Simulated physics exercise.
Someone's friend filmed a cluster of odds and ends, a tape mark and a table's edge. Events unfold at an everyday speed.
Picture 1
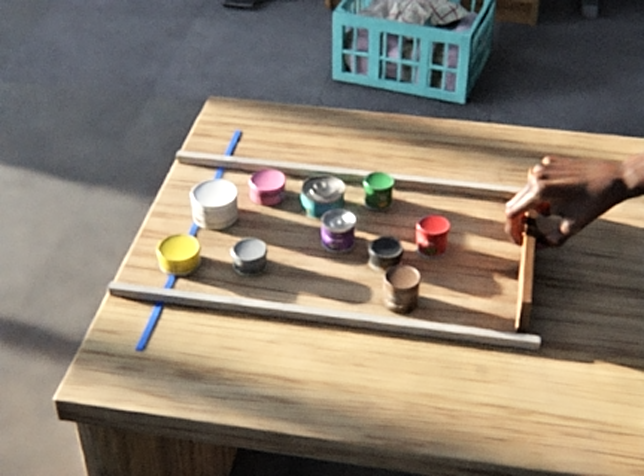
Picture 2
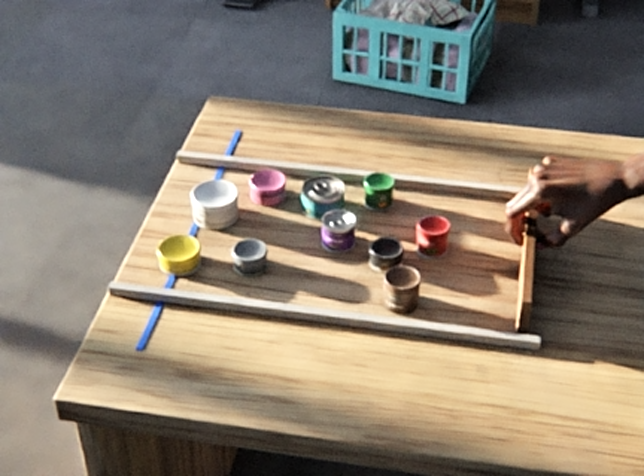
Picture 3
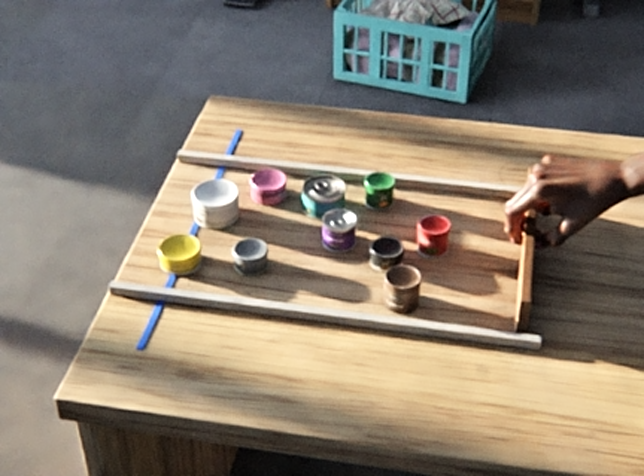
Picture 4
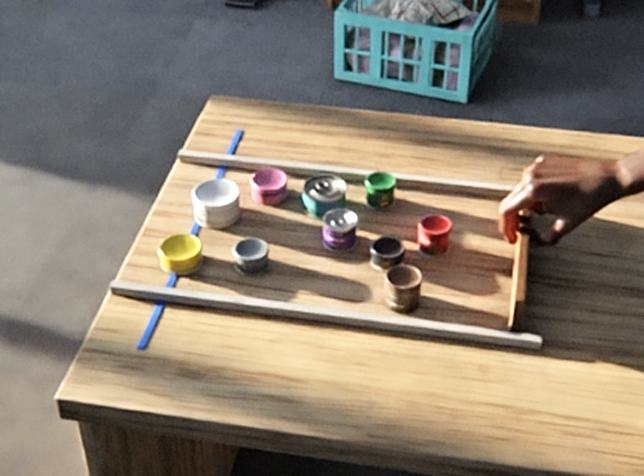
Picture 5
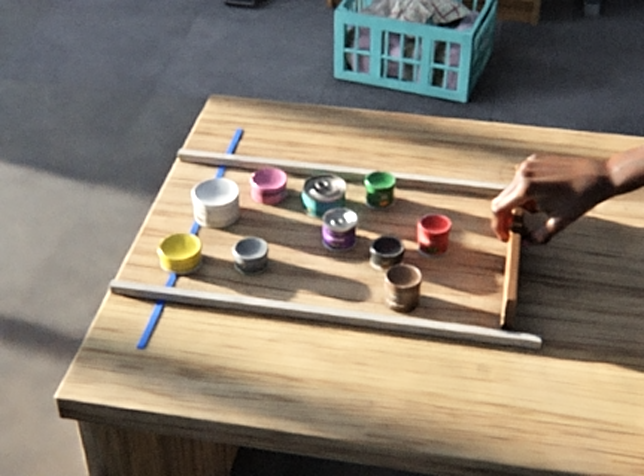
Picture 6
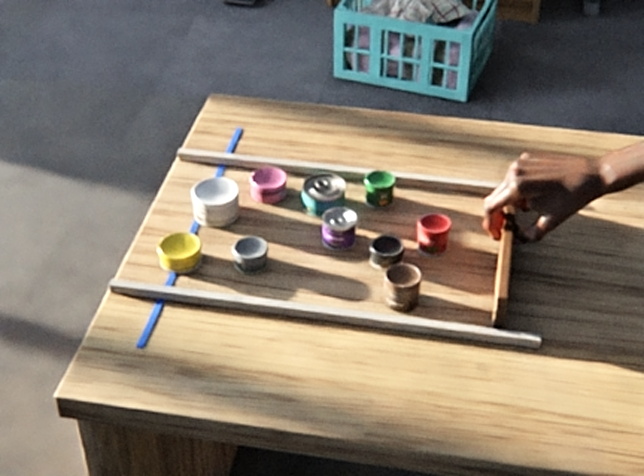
On a light wooden table above a dark floor, seen from above at an angle, a blue tape strip crosses the left side near two pale rails. Between the rails sit white, pink, turquoise, green, purple, red, black, grey, yellow and brown pots, with a teal basket behind. A hand at the right first holds an upright board nearly still, then slides it slightly left, while the pots and view stay practically unmoved.
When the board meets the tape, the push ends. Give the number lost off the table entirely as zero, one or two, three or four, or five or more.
From what happens, the ones that come off the end make one or two in total.
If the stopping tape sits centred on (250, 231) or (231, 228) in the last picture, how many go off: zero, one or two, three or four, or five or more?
In turn: Not one, then none.
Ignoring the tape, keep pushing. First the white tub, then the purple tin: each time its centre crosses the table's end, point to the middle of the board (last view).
Approx. (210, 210) / approx. (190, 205) for the other.
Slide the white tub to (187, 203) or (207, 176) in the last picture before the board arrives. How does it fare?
First spot: Gone; second: Gone.
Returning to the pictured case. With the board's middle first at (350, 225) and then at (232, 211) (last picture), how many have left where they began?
The count reaches 6 first and 10 second.
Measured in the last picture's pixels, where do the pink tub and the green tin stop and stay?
You'll find the first one at (172, 167) and the second at (204, 164).
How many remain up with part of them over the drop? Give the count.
Overhang count: 3.
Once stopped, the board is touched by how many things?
It ends up touching 6.
Soon after, none off yet; yellow tin at rest near (180, 253); white tub at rest near (216, 202); pink tub at rest near (269, 186).
After that, none off yet; yellow tin at rest near (180, 253); white tub at rest near (216, 202); pink tub displaced a little near (253, 180).
In the end, the number that fall off is one or two; gone, white tub.
